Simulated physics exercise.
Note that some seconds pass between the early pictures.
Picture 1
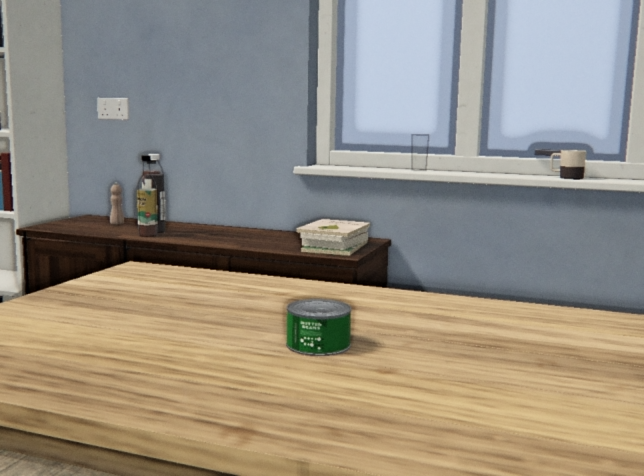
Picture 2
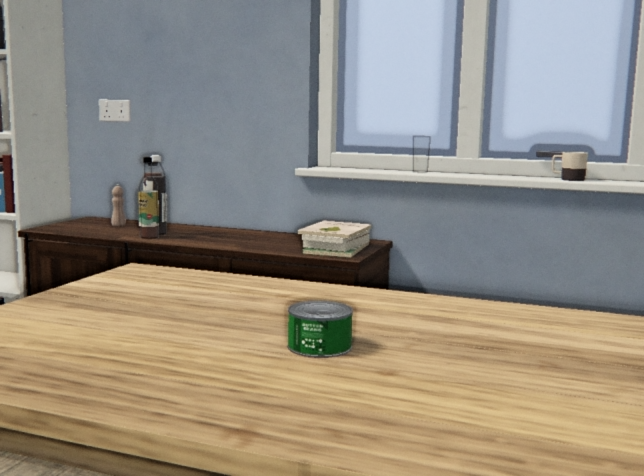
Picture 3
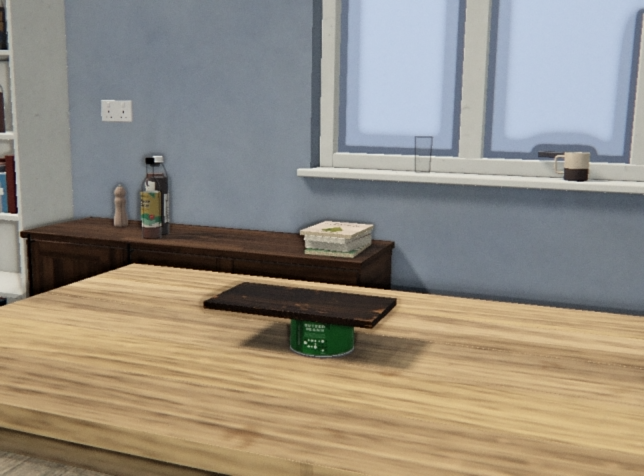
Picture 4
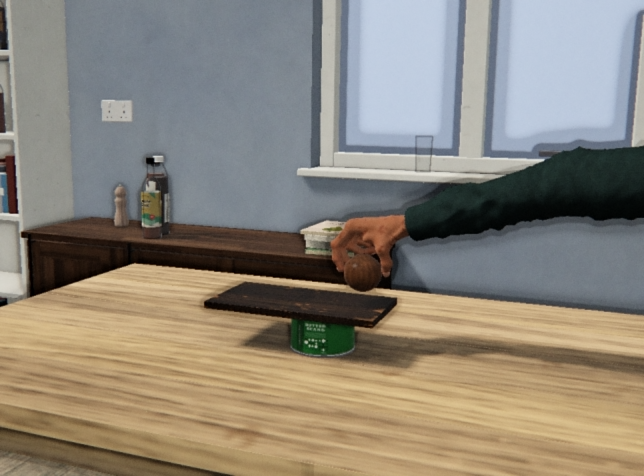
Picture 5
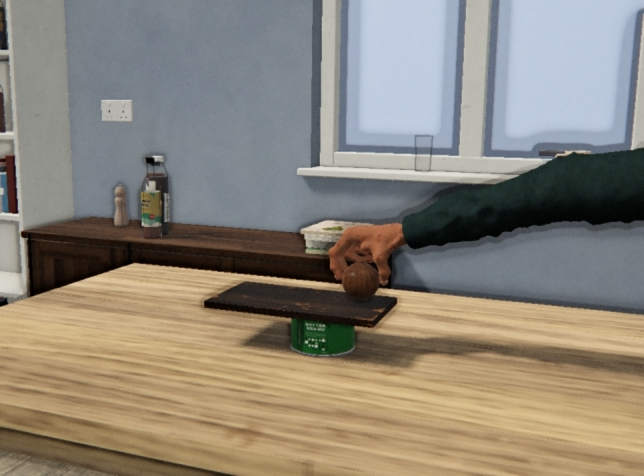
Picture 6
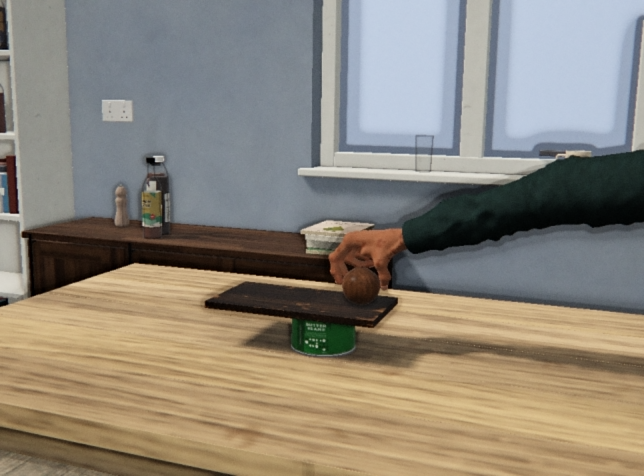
A green tub sat alone on a wooden table, then a dark board lay across its top, and a hand reached in from the right and lowered a brown onion onto the board's right side.
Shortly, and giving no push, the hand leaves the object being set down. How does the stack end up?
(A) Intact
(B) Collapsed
Intact.
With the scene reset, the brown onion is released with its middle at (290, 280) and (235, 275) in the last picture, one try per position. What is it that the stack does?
Result one: The stack stands. Result two: The stack falls.
Then, 0.30 s after the last picture, nothing has stirred.
Then, 0.70 s after the last picture, brown onion resting near (361, 286).
At rest, all 3 in place. Seen from the same camera at the end, brown onion near (361, 286). The stack stays up.
